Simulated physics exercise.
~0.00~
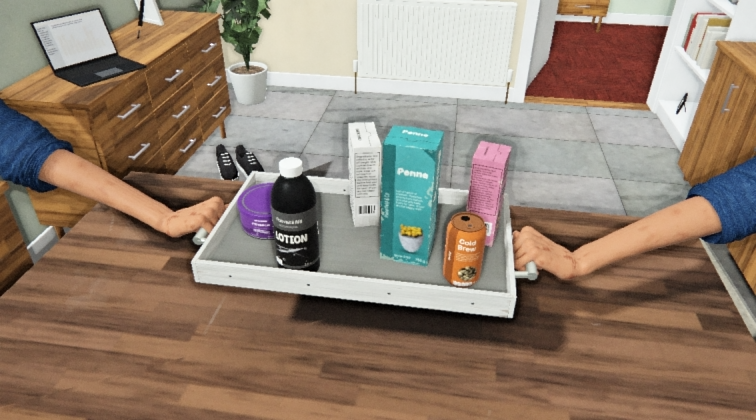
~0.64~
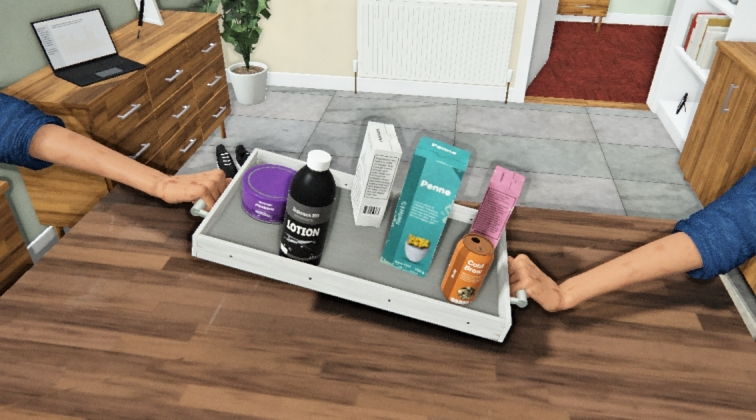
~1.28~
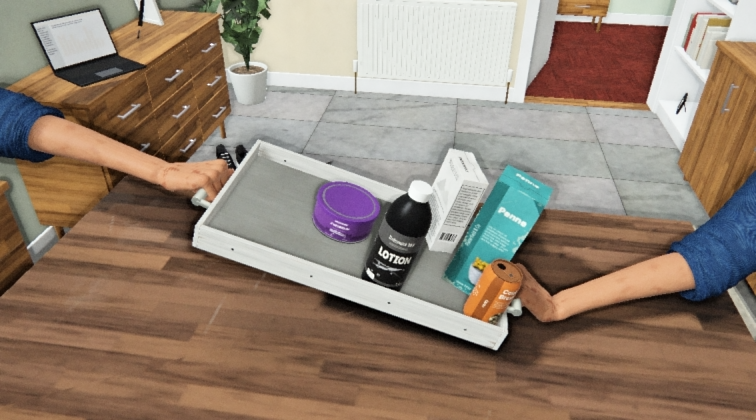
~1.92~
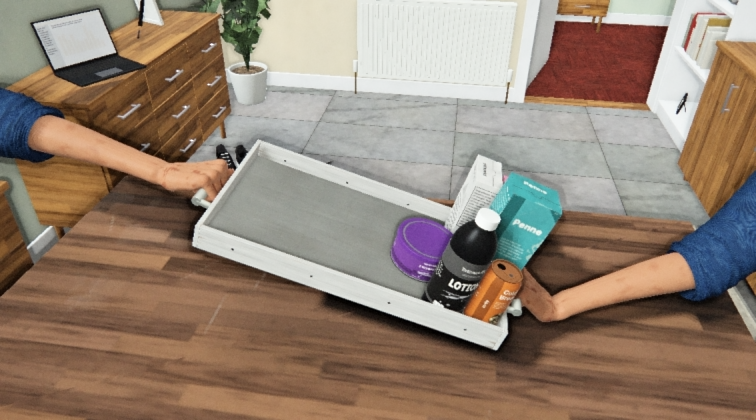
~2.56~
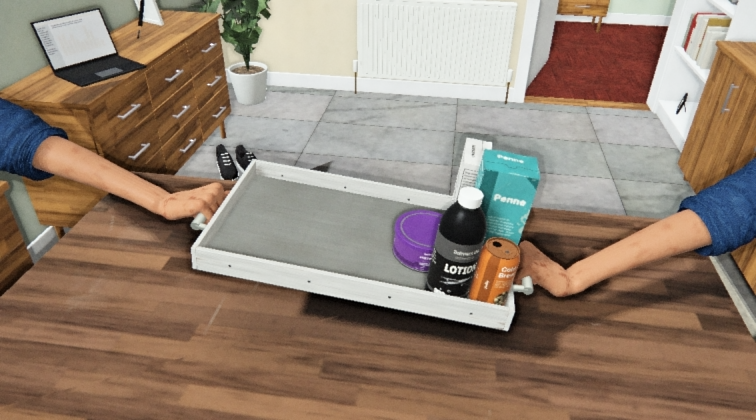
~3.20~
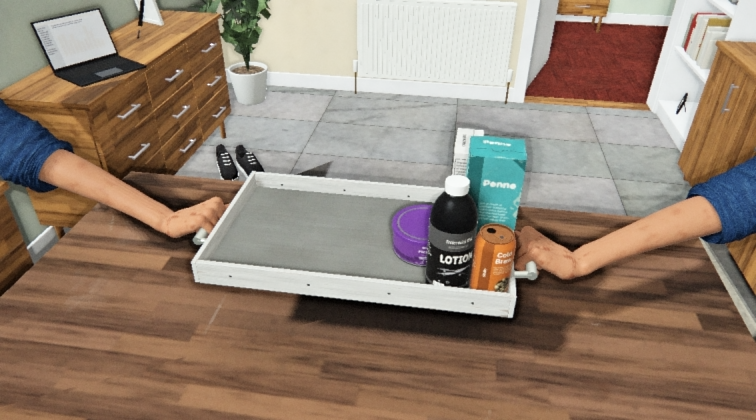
At the start, two hands hold a white-rimmed tray level above a wooden table, carrying a purple tub, a black lotion bottle, a white packet, a turquoise penne carton, a pink carton and an orange can. The hands tip the tray down to the right, and the items begin to lean and shift. The tub, bottle, packet and turquoise carton slide right, while the pink carton drops out of view. The items bunch against the right end, leaving the left side bare. The hands then level the tray, and the five visible items end upright, crowded together at the right.
